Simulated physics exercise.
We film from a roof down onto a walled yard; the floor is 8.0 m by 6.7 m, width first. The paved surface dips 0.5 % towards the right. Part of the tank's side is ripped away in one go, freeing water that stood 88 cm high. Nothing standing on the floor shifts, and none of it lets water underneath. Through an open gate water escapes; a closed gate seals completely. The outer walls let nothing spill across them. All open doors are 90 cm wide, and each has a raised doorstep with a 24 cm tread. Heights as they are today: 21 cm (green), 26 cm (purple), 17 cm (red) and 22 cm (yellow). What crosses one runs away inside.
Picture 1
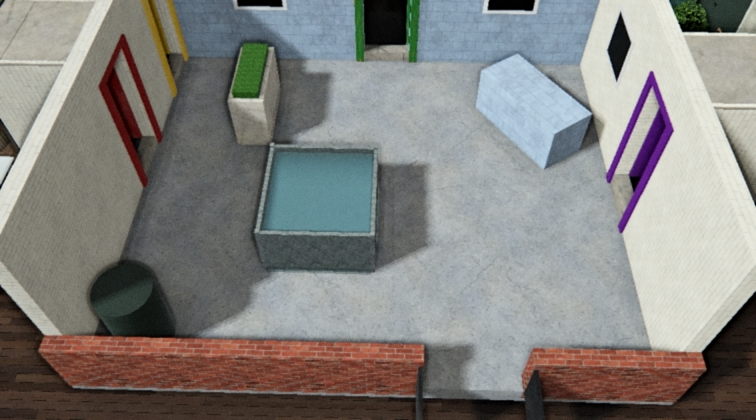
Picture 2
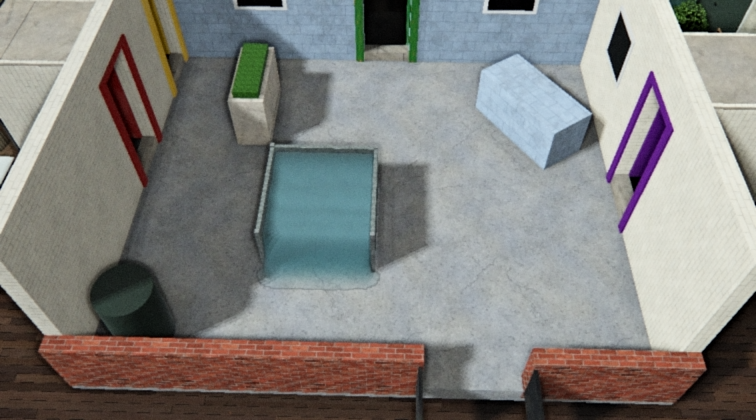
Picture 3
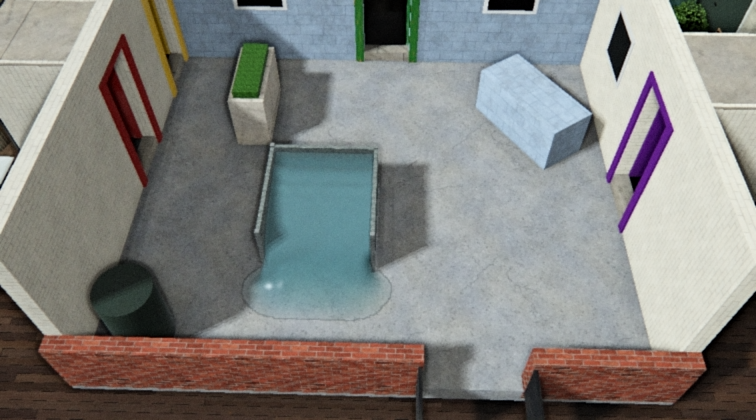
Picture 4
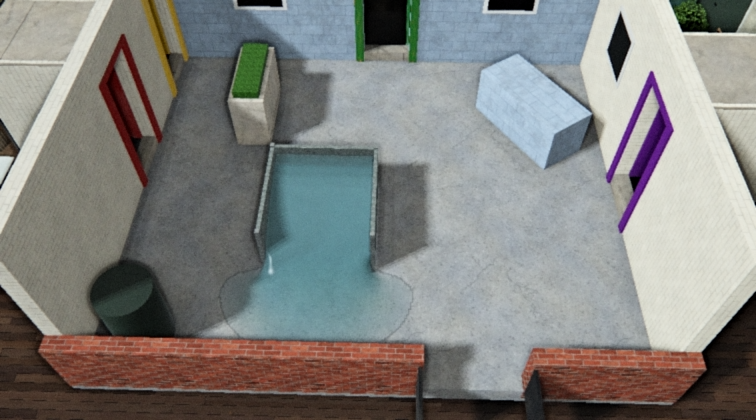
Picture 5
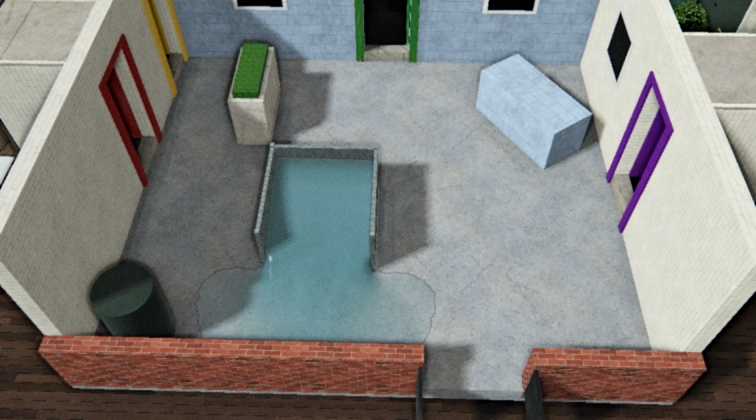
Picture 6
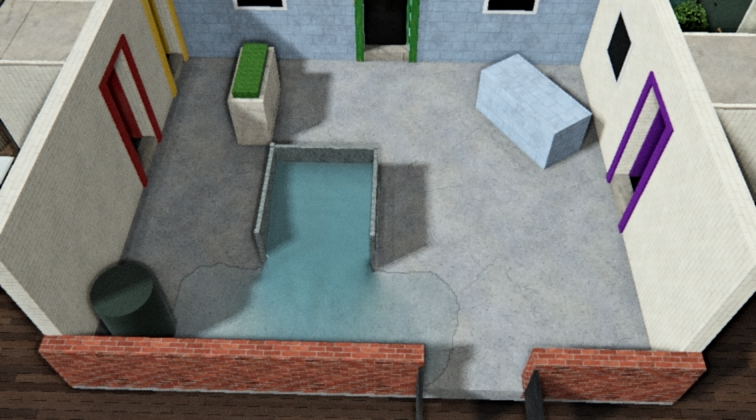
Water poured out of the open front of a stone tank in a walled yard, spread across the paving to the low brick wall, then widened both ways, reaching the dark green barrel on the left.
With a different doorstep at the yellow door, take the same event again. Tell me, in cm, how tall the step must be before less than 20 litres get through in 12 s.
It would have to be roughly 9.5 cm high.
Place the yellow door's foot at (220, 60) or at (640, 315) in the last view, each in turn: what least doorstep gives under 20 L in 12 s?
You'd want about 13.5 cm there first, then about 16 cm.
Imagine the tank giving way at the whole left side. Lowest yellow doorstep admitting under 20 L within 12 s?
Some 15 cm.
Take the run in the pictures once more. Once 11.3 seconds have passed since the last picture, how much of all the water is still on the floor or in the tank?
Roughly 90 in a hundred.
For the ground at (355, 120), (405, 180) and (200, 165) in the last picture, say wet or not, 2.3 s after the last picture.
So the three spots come out spared, spared, swamped, in that order.
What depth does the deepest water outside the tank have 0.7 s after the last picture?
54 cm.
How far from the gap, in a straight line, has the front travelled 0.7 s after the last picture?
The front sits around 3.8 m out.
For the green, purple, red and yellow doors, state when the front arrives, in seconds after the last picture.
Green 5.0 s, purple 2.4 s, red 2.0 s, yellow 2.8 s.
Then, 0.7 s after the last picture water covers 15 % of the floor, deepest (54 cm) near (164, 364); it has not reached the yellow door.
Then, 2.3 s after the last picture water covers 45 % of the floor, deepest (27 cm) near (166, 352); it has not reached the yellow door.
Then, 11.3 s after the last picture water covers 100 % of the floor, deepest (10 cm) near (588, 109); 4 cm at the yellow door, 0 litres in over its 22 cm doorstep.
At the yellow door as built, the water peaked near 15 cm, 5.5 s after the last picture.
Run again over the same 12 s with other heights there, 35 litres in over 7.5 cm, 7 litres over 12 cm. The limit of 20 litres is kept from about 9.5 cm up.
